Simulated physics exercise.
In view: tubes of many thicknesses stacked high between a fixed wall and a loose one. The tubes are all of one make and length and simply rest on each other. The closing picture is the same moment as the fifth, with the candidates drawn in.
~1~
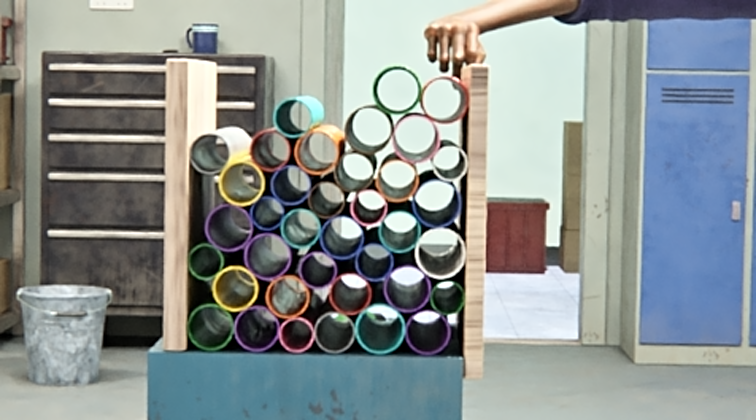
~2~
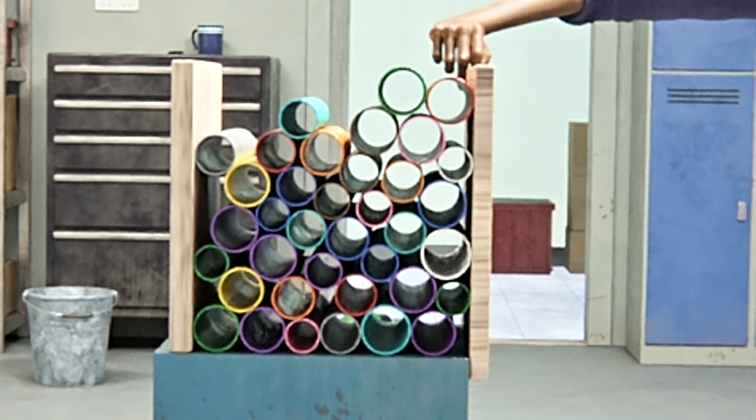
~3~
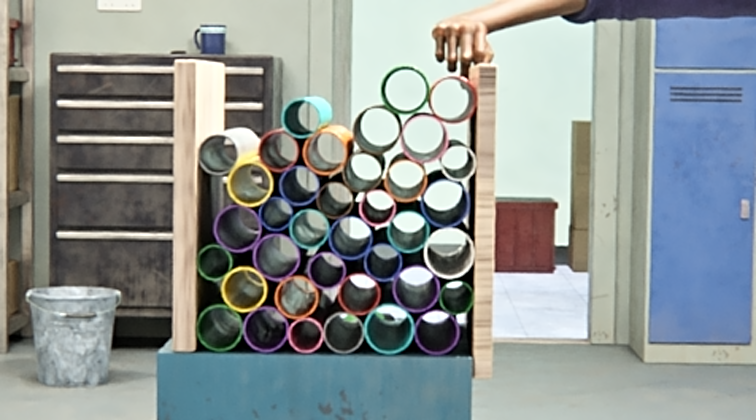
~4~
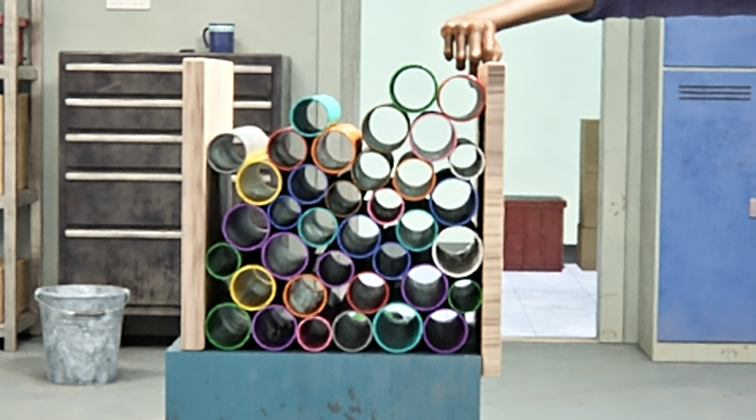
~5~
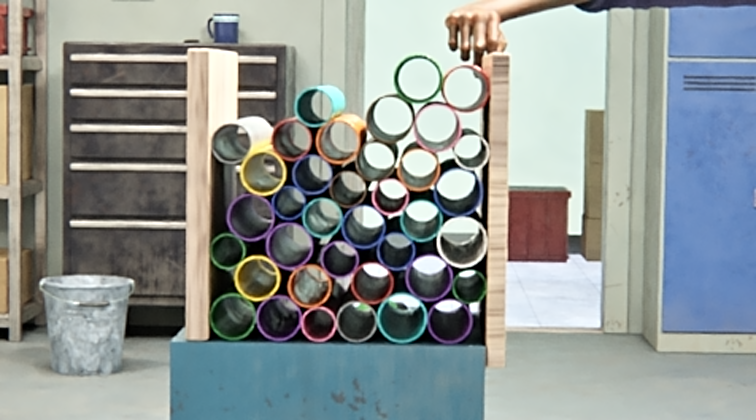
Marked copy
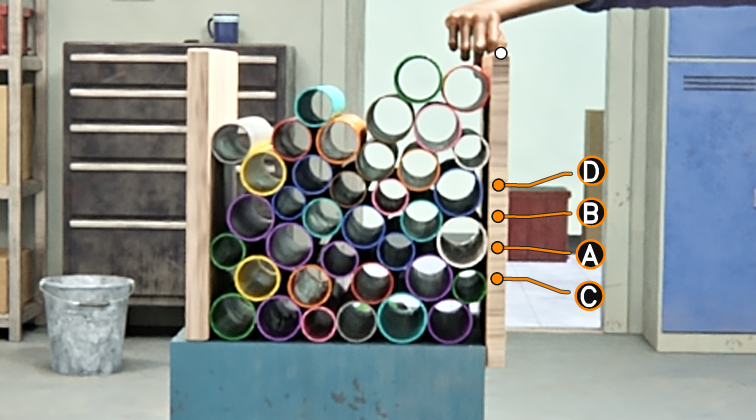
The video shows a stack of colourful open-ended tubes resting on one another between two upright wooden boards on a blue base, while a hand stays on top of the right board and the view shifts slightly.
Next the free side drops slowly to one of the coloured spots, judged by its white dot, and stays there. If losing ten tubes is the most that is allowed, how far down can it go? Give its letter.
The answer is mark A.
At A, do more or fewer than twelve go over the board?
At A, fewer than twelve.
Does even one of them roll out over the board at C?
Yes, at C.
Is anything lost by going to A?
At A: Yes.
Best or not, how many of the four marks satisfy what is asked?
Three of them.
On the marked copy, A at (498, 248); B at (498, 217); C at (497, 279); D at (499, 185); the white dot at (501, 53).
Taking A. A third of the way, top of the board (489, 137).
Two thirds of the way, top of the board (488, 231).
When it is over, top of the board (488, 247), about six out over the board.
As for the rest, B three out over the board; C eleven out over the board; D about four out over the board.
